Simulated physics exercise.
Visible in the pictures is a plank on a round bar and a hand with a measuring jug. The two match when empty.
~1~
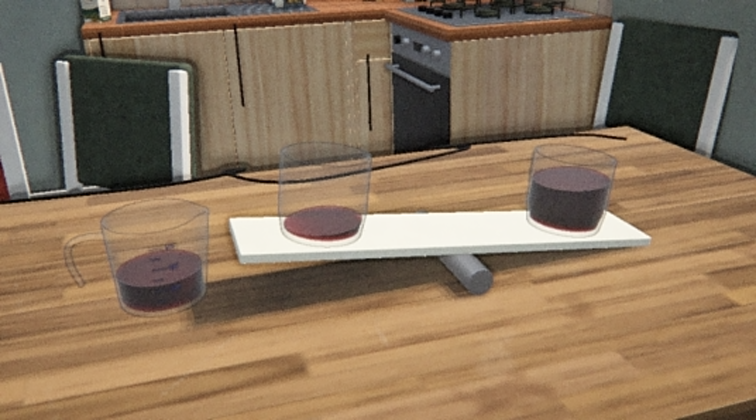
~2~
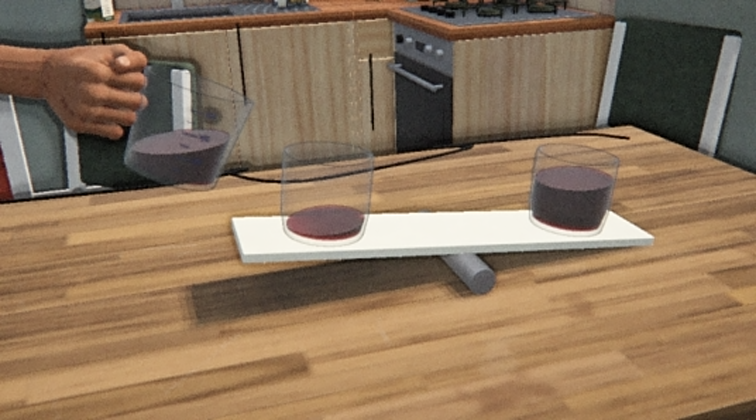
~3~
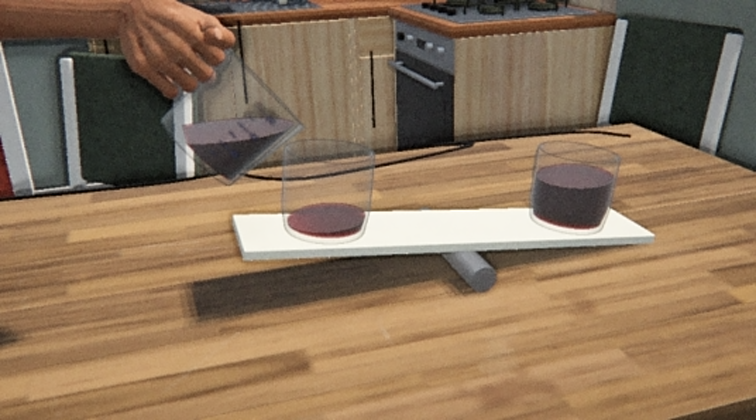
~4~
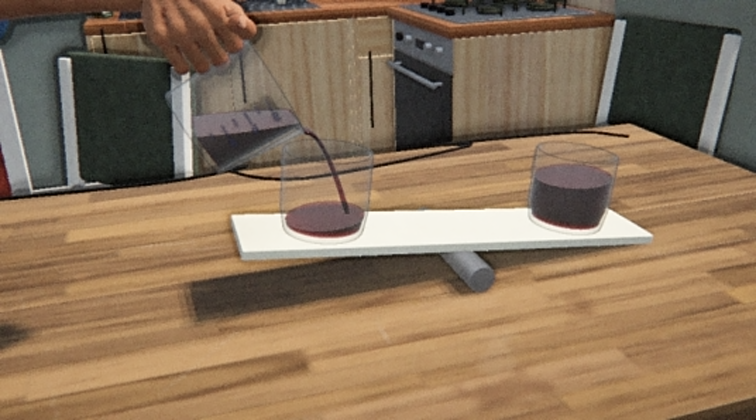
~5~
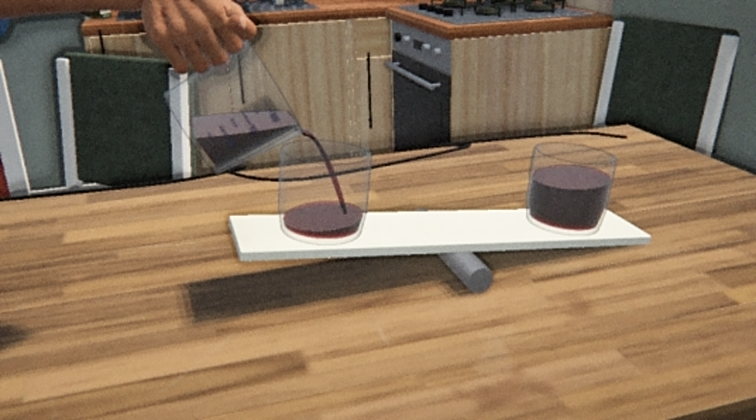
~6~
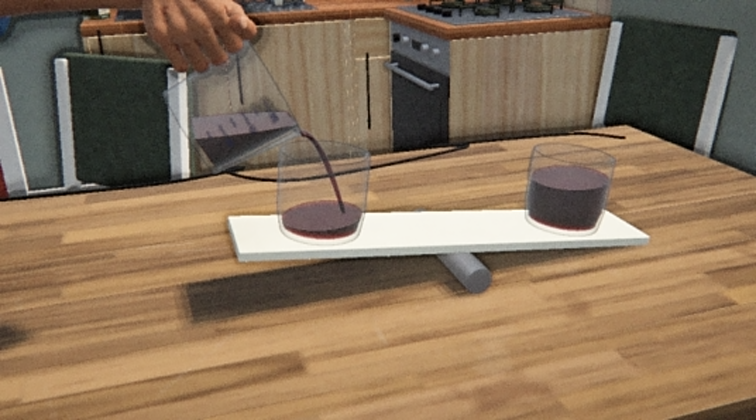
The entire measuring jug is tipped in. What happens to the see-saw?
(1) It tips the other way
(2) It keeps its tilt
2.
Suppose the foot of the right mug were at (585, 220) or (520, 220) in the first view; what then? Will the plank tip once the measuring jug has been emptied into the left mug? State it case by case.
In order: Stays put, tilts over.
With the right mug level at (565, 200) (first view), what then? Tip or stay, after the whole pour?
My ruling: It tilts the other way.
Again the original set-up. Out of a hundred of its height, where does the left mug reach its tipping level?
Near 60 %.
A moment on, the left mug is about a quarter full; the plank leans as before.
Further on, the left mug is about a third full; the plank leans as before.
When it is over, the left mug is about half full; the plank leans as before.
